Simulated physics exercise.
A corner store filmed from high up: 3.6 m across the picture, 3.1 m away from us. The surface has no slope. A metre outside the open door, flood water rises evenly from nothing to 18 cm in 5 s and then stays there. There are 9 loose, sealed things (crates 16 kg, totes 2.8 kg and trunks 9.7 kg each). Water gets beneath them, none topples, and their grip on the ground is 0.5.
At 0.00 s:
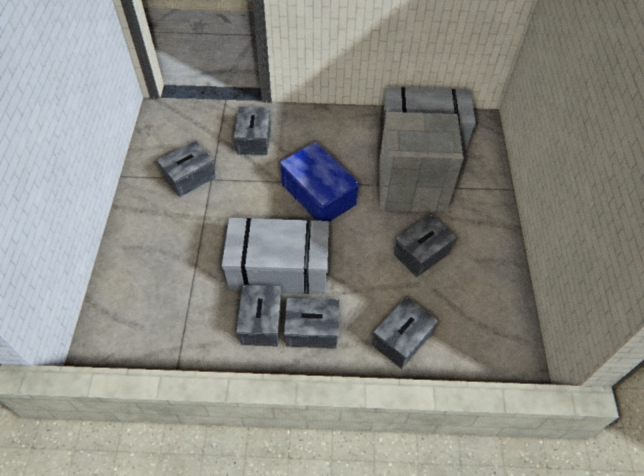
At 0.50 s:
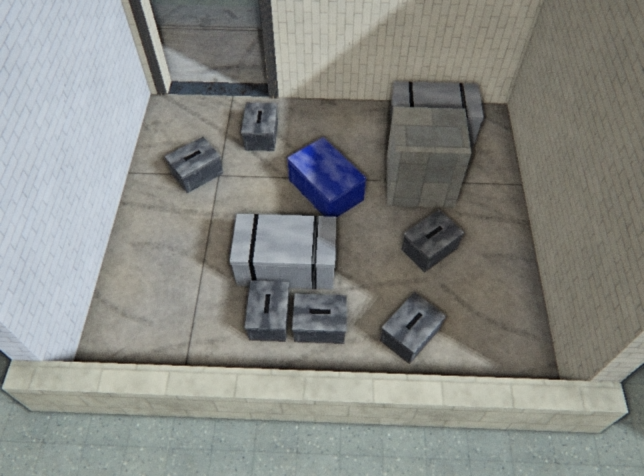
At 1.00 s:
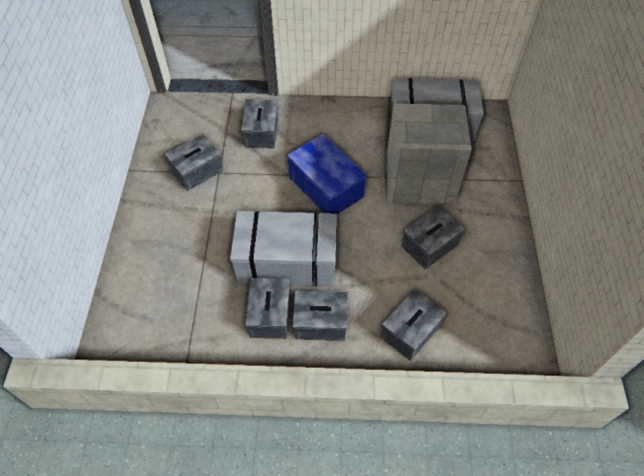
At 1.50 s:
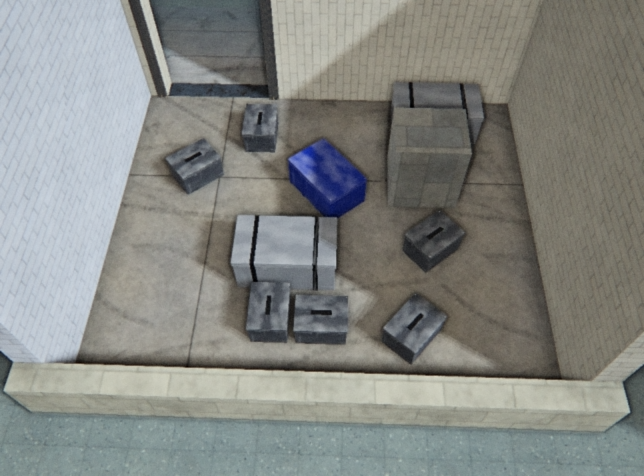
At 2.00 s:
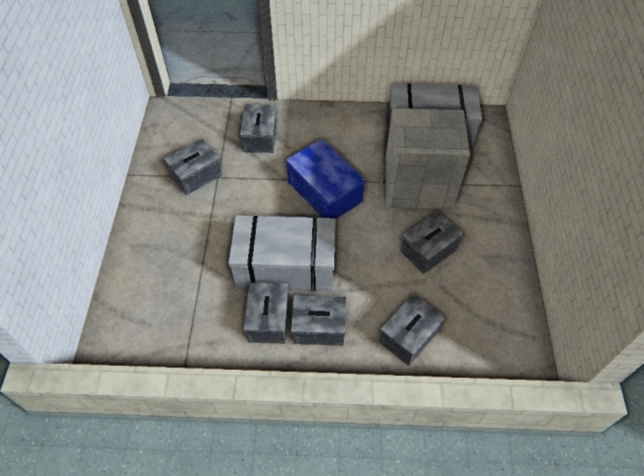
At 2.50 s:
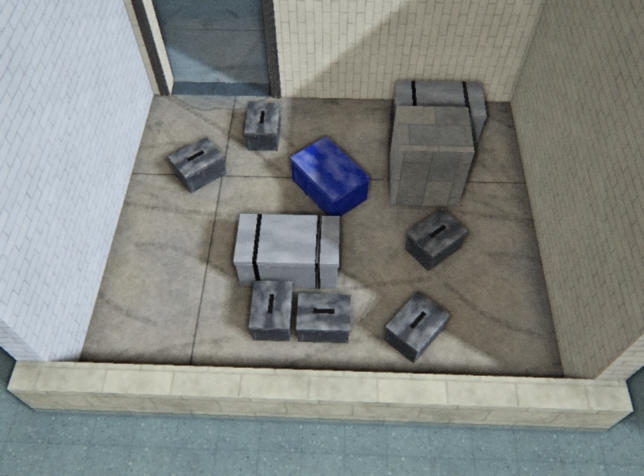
A blue crate sat among gray boxes and strapped trunks on the stone floor of a small walled room, and nothing in there moved while the ground outside turned from beige to bluish-gray.
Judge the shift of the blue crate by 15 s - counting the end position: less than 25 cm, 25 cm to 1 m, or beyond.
Blue crate moves a short way.
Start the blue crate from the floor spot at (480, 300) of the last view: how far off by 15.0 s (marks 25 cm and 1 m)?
It gets carried off.
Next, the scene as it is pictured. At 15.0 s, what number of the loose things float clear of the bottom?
At that moment 9.
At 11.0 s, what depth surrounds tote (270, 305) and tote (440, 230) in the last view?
Roughly 12 and 8 cm.
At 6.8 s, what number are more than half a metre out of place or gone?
By then 2.
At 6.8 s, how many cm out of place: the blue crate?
Roughly 0 cm by then.
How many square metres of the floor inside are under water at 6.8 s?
About 8.0 m2.
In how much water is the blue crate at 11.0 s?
About 4 cm.
After 3.5 s the blue crate is near (329, 167), 0.0 m from its start, aground; 0 afloat.
After 6.8 s the blue crate is near (329, 167), 0.0 m from its start, aground; 3 afloat.
After 11.0 s the blue crate is near (329, 167), 0.0 m from its start, aground; 8 afloat.
After 15.0 s the blue crate is near (265, 191), 0.6 m from its start, afloat; 9 afloat.
